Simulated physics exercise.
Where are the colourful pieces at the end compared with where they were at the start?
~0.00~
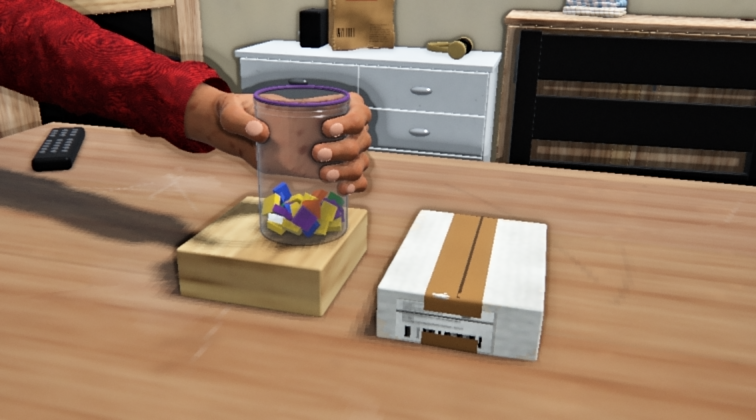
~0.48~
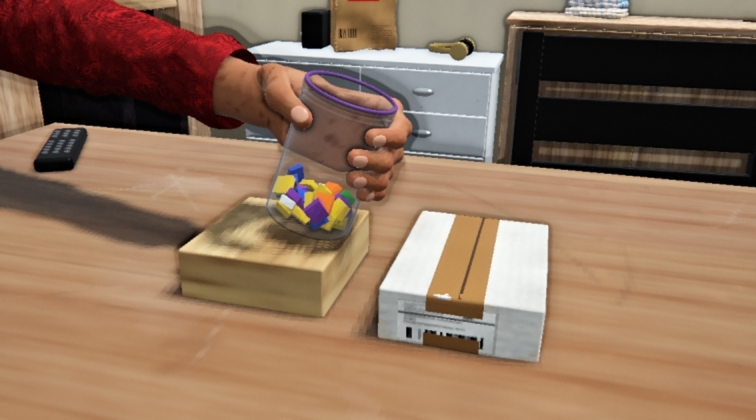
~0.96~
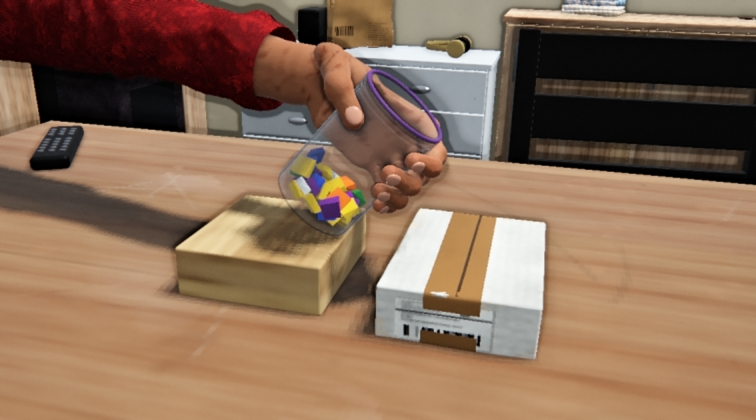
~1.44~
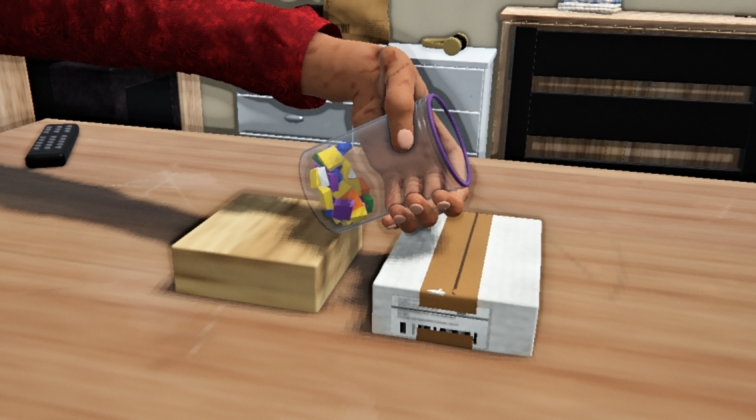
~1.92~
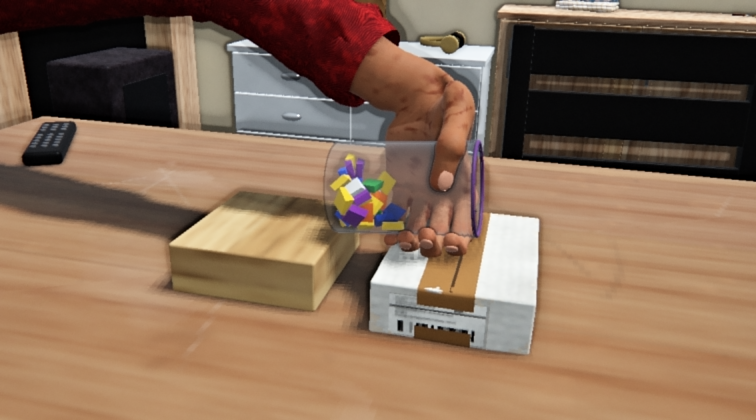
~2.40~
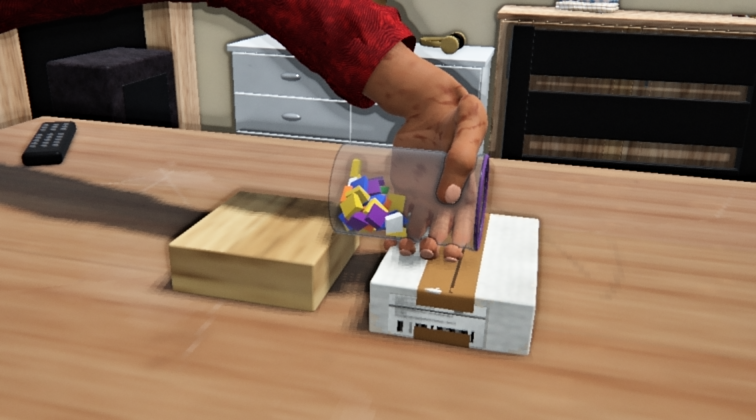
They start above the wooden block and end farther to the right, by the near left edge of the white box, still inside the jar.
